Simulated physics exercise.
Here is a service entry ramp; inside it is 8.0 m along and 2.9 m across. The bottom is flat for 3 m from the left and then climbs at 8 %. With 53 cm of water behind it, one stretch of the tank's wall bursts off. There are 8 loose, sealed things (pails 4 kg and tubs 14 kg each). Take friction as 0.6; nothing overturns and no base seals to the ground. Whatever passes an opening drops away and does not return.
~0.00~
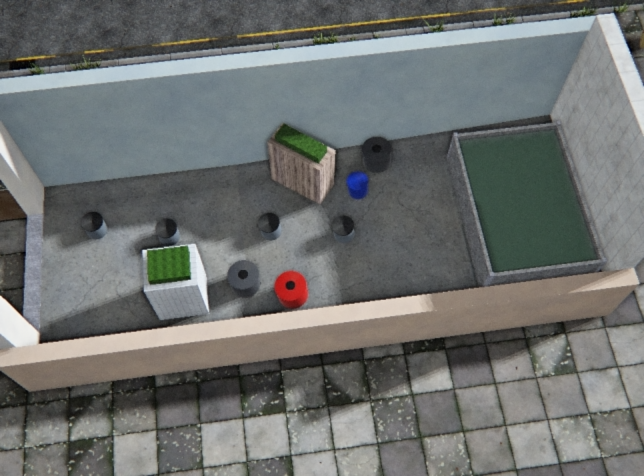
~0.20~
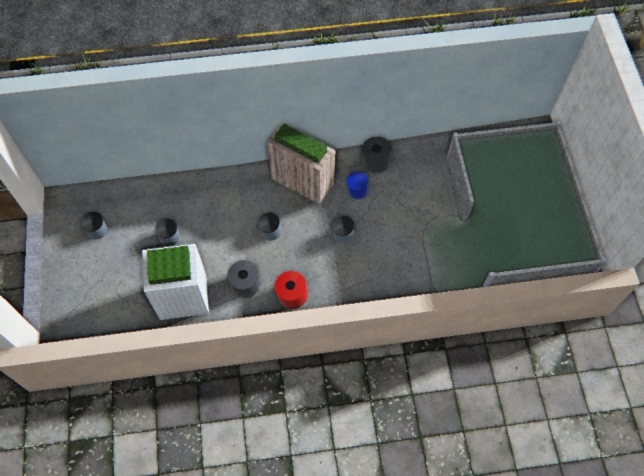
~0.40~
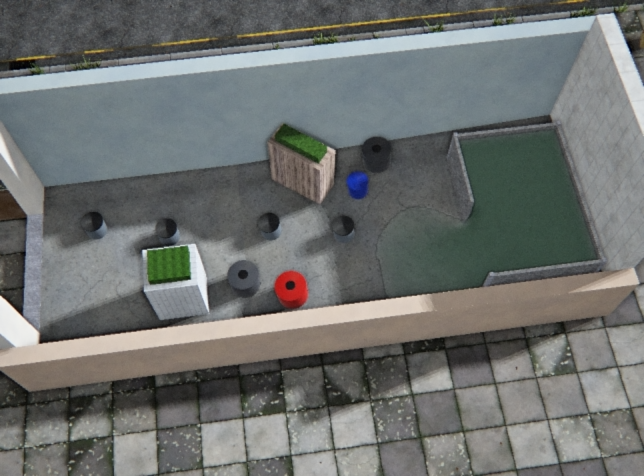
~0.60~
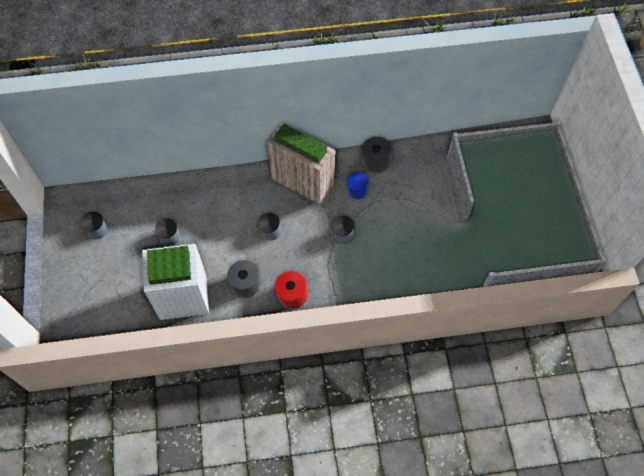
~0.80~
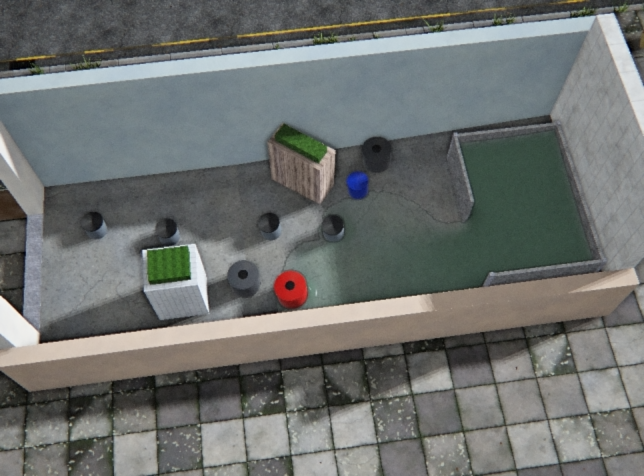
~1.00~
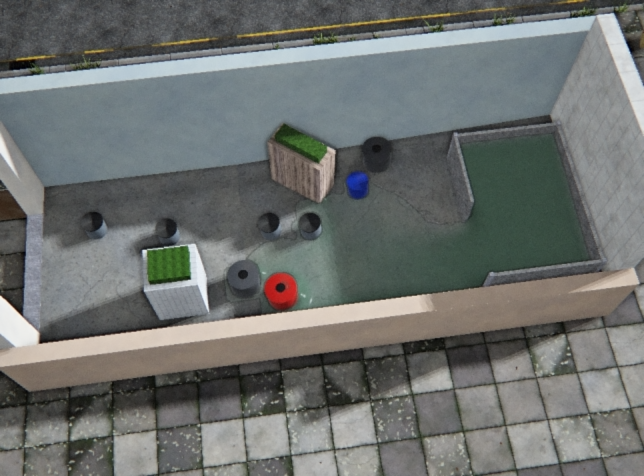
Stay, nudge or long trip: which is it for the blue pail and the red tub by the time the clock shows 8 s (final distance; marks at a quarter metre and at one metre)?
The blue pail stays put, the red tub gets carried off.
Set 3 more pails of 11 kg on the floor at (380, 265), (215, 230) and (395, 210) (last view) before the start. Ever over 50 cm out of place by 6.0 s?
In that order: More, over, less.
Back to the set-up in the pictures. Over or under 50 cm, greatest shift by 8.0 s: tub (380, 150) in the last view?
It is less.
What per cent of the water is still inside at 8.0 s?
Some 54 per cent remains.
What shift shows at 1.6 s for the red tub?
About 100 cm.
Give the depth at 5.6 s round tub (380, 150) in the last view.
About 0 cm.
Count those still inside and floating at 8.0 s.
I count 0.
After 1.6 s the blue pail is near (359, 181), 0.0 m from its start, aground; the red tub is near (221, 306), 1.0 m from its start, afloat; 0 of 8 are out; 1 afloat.
After 3.6 s the blue pail is near (359, 181), 0.0 m from its start, aground; the red tub is near (27, 271), 3.8 m from its start, afloat; 1 of 8 are out; 5 afloat.
After 5.6 s the blue pail is near (359, 181), 0.0 m from its start, aground; the red tub has gone out; 5 of 8 are out; 1 afloat.
After 8.0 s the blue pail is near (359, 181), 0.0 m from its start, aground; the red tub has gone out; 5 of 8 are out; 0 afloat.
